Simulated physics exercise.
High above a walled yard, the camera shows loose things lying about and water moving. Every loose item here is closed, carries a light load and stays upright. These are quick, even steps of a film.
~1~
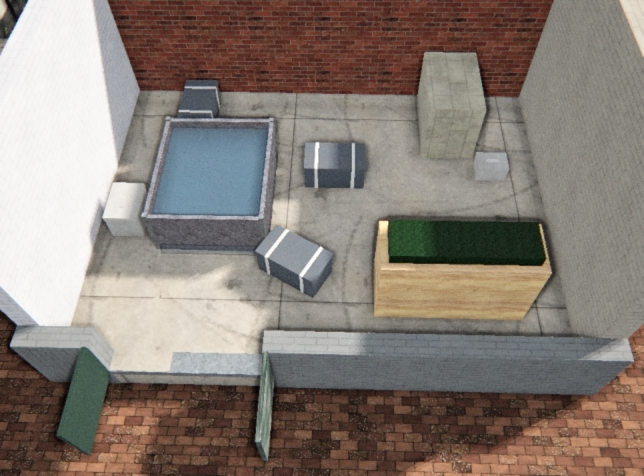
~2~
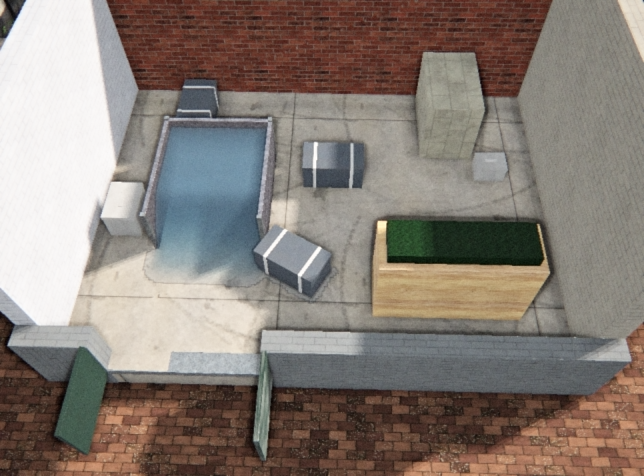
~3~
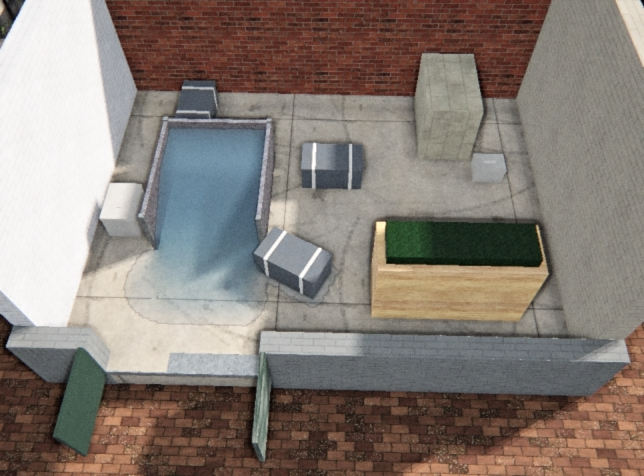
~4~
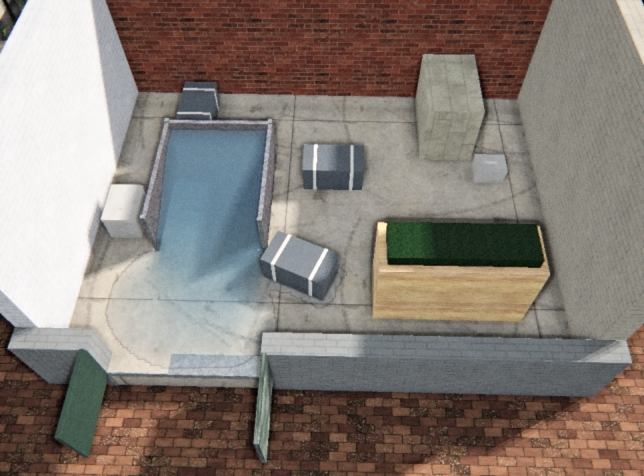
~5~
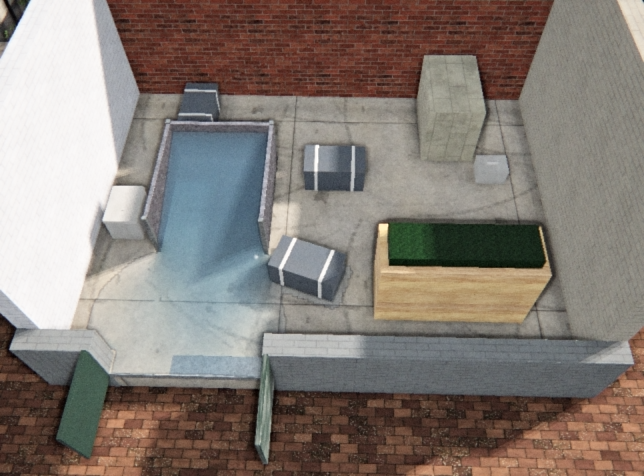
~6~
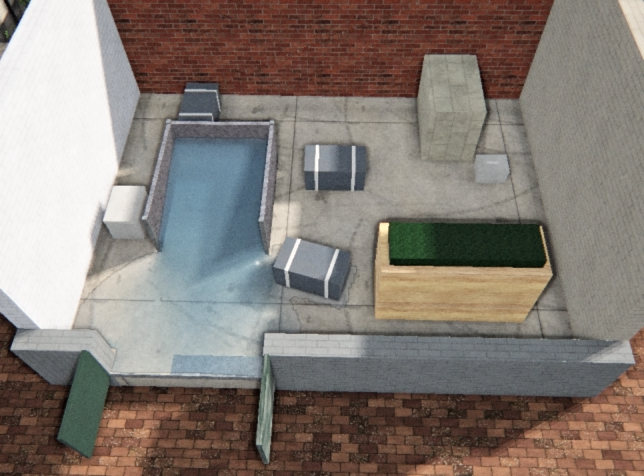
Water pouring from an open-fronted pool across a walled concrete yard, nudging the nearest grey strapped trunk slightly to the right.
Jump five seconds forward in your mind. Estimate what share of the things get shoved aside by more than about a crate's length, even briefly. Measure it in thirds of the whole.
The share is under a third of the whole.
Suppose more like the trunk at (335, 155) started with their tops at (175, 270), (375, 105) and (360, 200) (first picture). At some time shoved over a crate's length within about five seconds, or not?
Per listing: Cleared out, largely stays, largely stays.
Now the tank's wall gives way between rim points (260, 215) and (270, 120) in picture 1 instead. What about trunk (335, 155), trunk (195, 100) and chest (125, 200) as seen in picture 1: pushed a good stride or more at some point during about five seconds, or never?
The first: Went past that; the second: Fell short; the third: Fell short.
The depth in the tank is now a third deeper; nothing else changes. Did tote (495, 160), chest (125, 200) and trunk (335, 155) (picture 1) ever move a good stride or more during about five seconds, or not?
One: Stayed below the mark. Two: Passed the mark. Three: Stayed below the mark.
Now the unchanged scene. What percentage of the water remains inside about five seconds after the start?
Roughly 32 percent.
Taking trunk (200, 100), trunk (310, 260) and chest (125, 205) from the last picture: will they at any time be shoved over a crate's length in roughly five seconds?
Per the list: First remained close, second remained close, third traveled a good way.
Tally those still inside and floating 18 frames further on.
Counted: 0.
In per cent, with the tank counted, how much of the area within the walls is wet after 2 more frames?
It comes to some 25 in a hundred.
A moment on, 0 of 5 are well off their spots; 0 afloat.
Next, 0 of 5 are well off their spots; 0 afloat.
Later, 0 of 5 are well off their spots; 0 afloat.
In the end, 1 of 5 are well off their spots, and 1 have been at some point; 0 afloat.
